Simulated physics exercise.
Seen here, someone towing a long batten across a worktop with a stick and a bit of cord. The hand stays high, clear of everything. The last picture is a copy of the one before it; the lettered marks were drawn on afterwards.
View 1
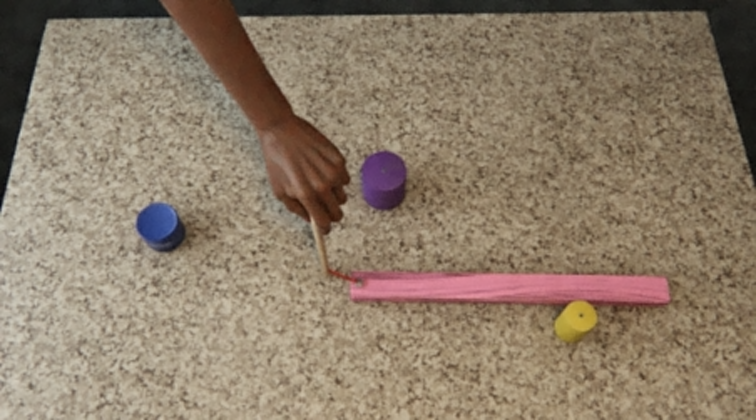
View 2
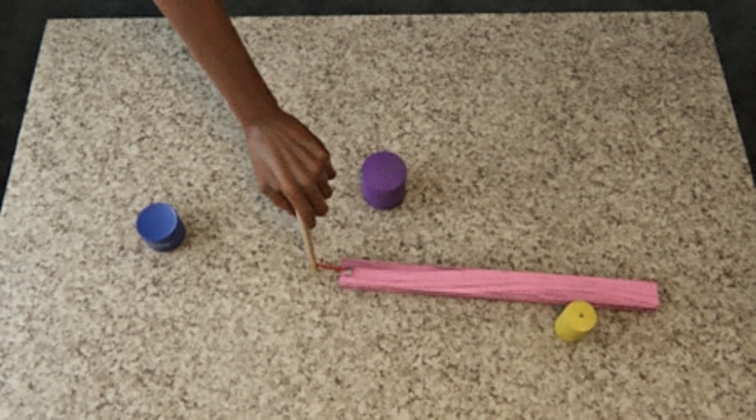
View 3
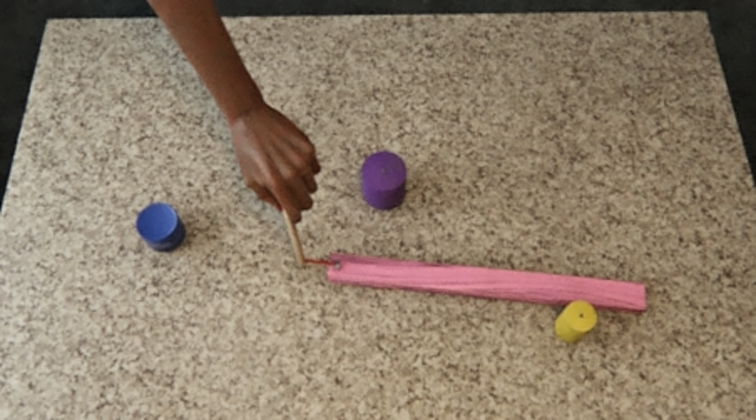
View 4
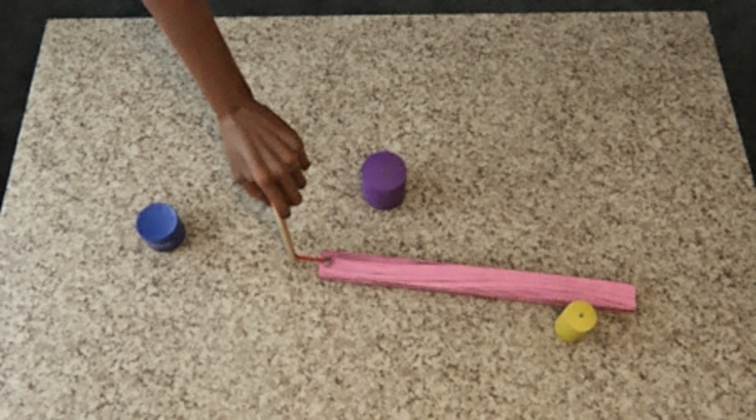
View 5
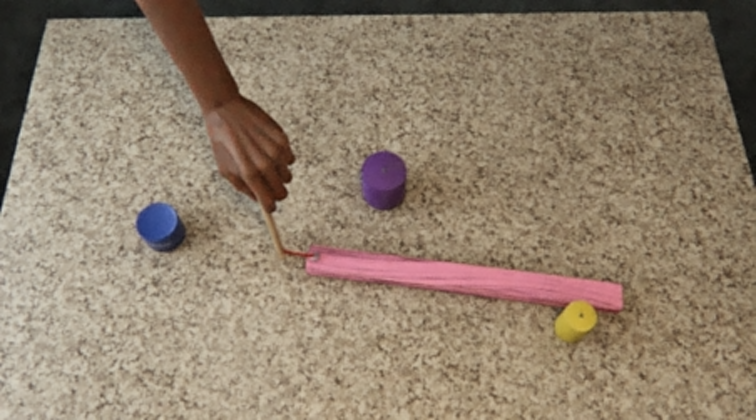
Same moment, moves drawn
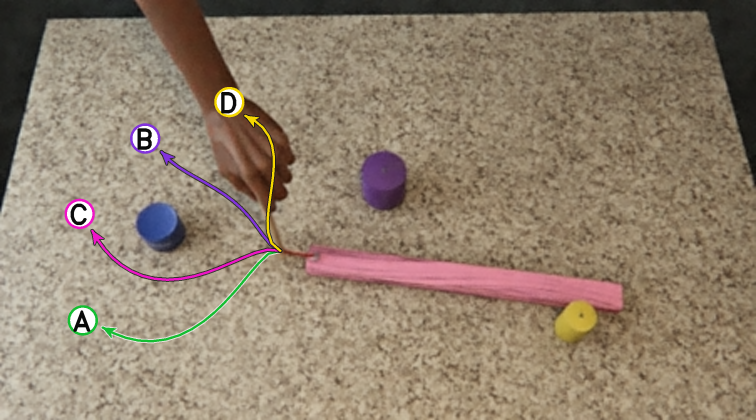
A long pink batten lies across a speckled stone-look worktop seen from above at a slight angle, with a blue tub at left, a purple tin near the middle and a yellow candle at lower right. A hand reaching in from the top holds a thin stick joined by a short cord to the batten's left end. It slowly drags the batten a short way left, its left end edging slightly upward, while the other objects and the camera stay still.
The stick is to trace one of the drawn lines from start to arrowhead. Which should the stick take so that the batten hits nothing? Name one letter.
With A nothing is hit.
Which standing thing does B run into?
It is the yellow candle.
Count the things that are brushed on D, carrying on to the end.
Two.
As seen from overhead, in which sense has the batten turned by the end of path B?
Clockwise.
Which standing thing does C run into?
The blue tub.
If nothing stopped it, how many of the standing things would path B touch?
In all, one.
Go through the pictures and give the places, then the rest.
In the first frame, blue tub (162, 228); yellow candle (575, 322); pink batten (509, 286).
In the second frame, pink batten (499, 283); blue tub (162, 228).
In the third frame, pink batten (486, 280); purple tin (384, 181).
In the fourth frame, pink batten (476, 279); yellow candle (575, 322).
In the fifth frame, pink batten (463, 277); blue tub (162, 228); yellow candle (575, 322); purple tin (384, 181).
On the marked copy, A from (280, 251) via (203, 321) to (102, 328); B from (280, 251) via (225, 194) to (161, 152); C from (280, 251) via (167, 280) to (92, 231); D from (280, 251) via (273, 177) to (245, 116).
Following A. Soon after the start, foot of the stick (228, 301), middle of the batten (414, 283).
Later, foot of the stick (160, 341), middle of the batten (350, 301).
In the end, foot of the stick (101, 327), middle of the batten (292, 307); nothing has been touched.
As for the rest, B meets the yellow candle; C meets the blue tub; D meets the purple tin and yellow candle.
